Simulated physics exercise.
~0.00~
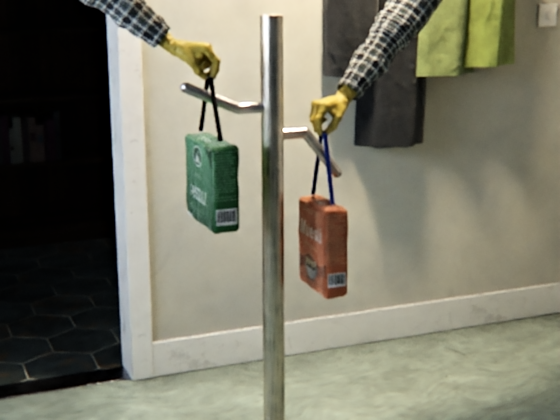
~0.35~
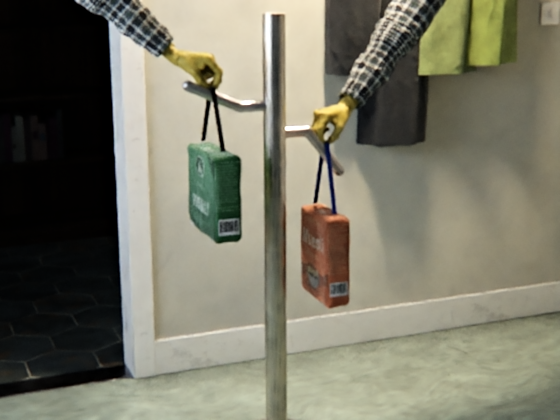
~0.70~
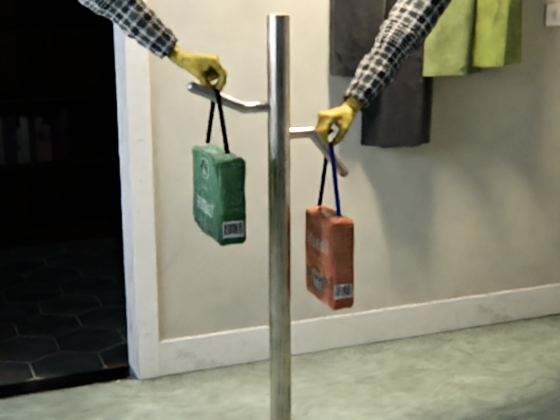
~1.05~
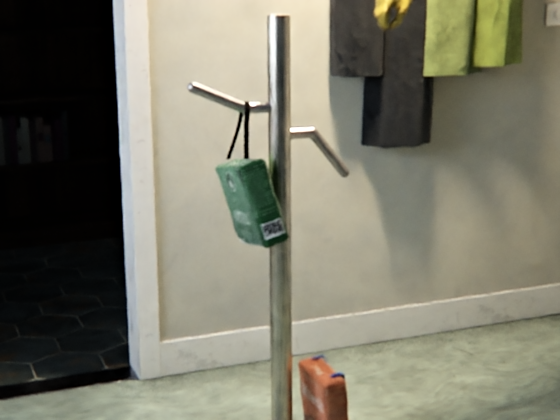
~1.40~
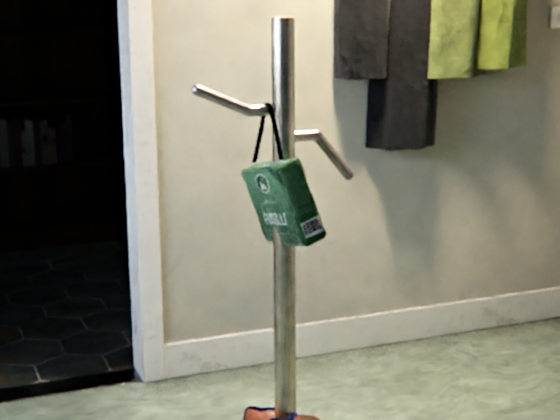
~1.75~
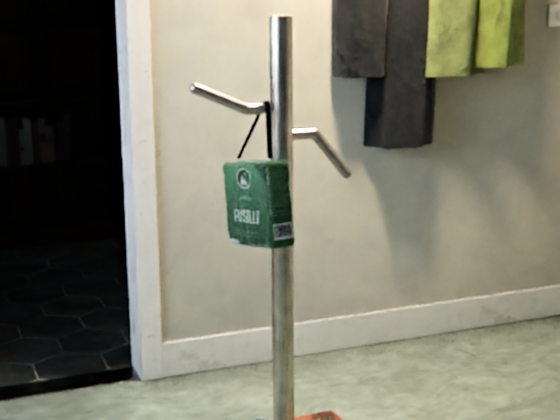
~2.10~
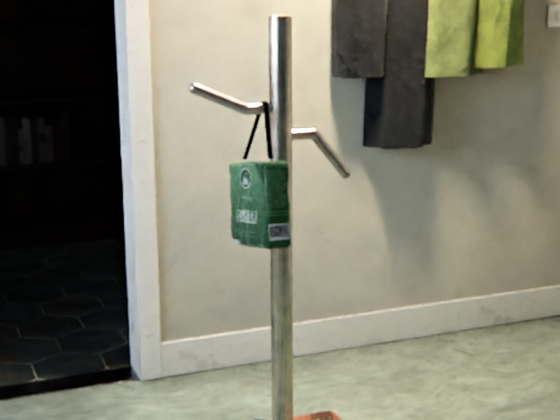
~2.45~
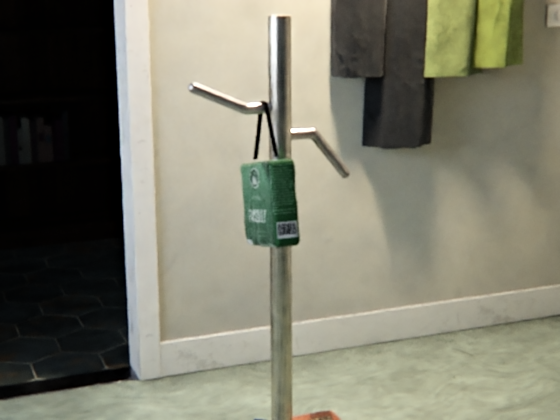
The clip opens on a metal post with two angled pegs, where yellow-gloved hands in checked sleeves hold a green bag by its loop at the left peg and an orange bag at the right. The hands lower both bags slightly, then let go and draw back. The orange bag drops from the right peg to the floor and tips over at the foot of the post. The green bag slides along its peg toward the post, tilting and swinging. It ends still hanging by its loop against the post, while the orange bag lies below.
